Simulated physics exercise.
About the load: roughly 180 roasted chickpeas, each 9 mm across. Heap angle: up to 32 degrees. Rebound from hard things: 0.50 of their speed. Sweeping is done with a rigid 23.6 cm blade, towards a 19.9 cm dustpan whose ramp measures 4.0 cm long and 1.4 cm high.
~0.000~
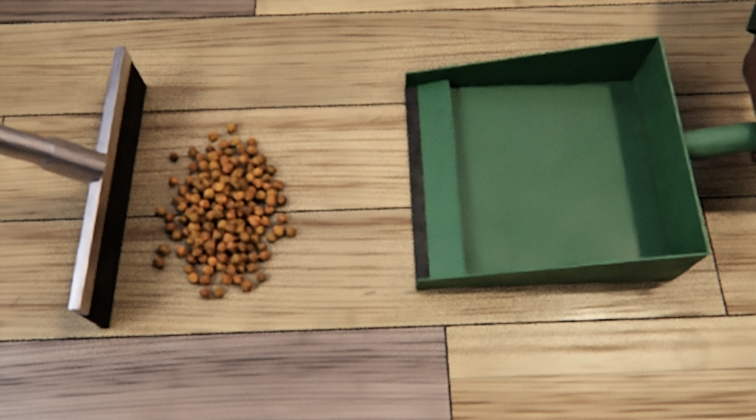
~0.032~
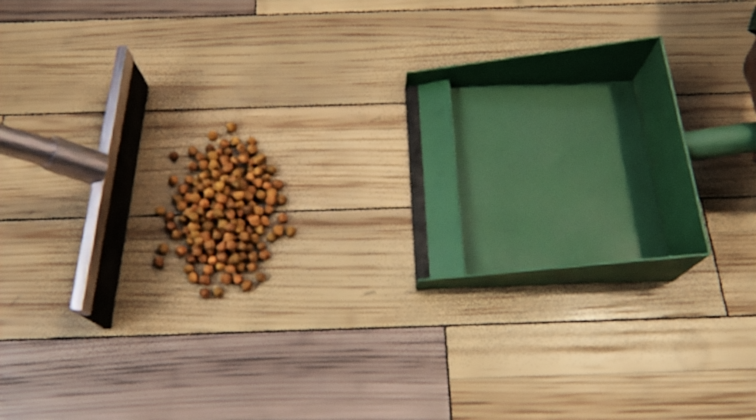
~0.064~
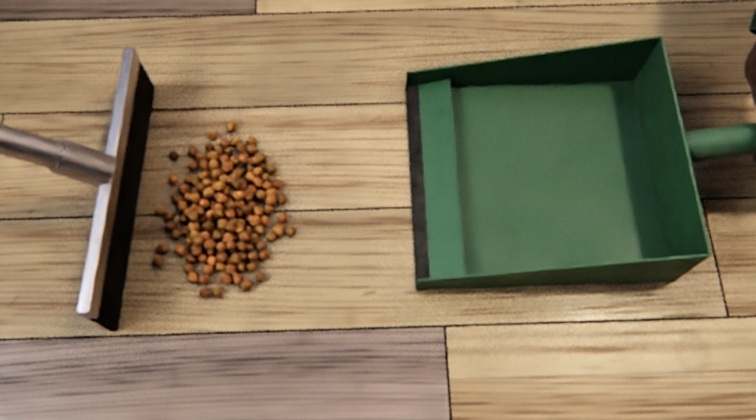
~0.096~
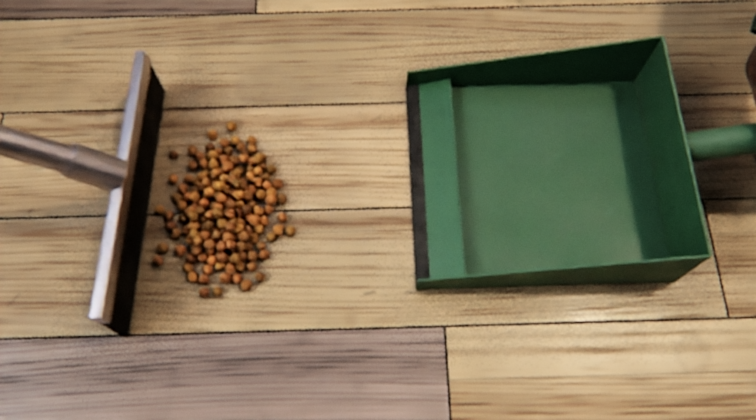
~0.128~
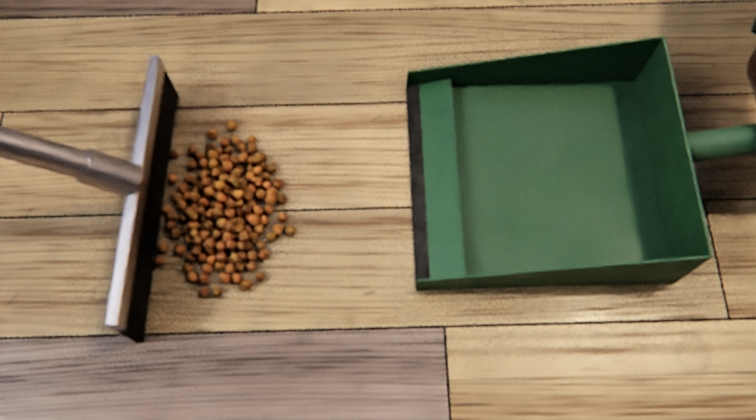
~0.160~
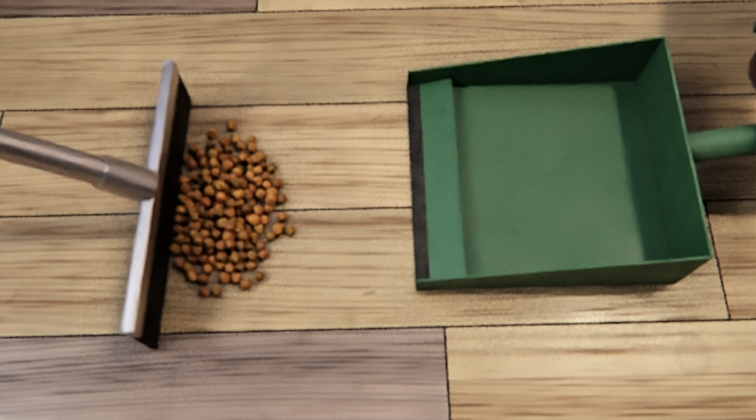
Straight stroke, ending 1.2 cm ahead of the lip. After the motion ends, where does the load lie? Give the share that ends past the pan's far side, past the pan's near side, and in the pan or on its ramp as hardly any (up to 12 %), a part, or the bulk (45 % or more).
Far side: Hardly any; near side: A part; pan: A part.
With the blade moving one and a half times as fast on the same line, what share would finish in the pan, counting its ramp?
Some 35 %.
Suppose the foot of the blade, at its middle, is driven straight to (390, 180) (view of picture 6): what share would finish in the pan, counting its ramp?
About 55 per cent.
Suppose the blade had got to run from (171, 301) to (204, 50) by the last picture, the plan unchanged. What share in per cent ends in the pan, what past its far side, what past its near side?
Pan: 55, far side: 0, near side: 10.
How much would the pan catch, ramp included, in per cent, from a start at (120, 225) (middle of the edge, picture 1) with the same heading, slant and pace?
I'd put it at around 25 per cent.
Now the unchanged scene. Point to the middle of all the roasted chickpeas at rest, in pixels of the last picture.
Somewhere around (428, 253) in the final frame.
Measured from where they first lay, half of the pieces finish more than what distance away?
Around 18 centimetres.
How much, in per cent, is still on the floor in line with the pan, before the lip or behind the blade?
I'd estimate close to 35 per cent.
After 0.40 s, middle of the blade 12 cm from the lip; 0 % over the lip, far side 0 %, near side 15 %.
After 0.56 s, middle of the blade 5 cm from the lip; 0 % over the lip, far side 0 %, near side 30 %.
After 0.84 s, middle of the blade 2 cm from the lip; 30 % over the lip, far side 0 %, near side 35 %.
At rest (1.2 s), far side 0 %, near side 35 %, pan 30 %, in front of the lip or behind the blade 35 %.
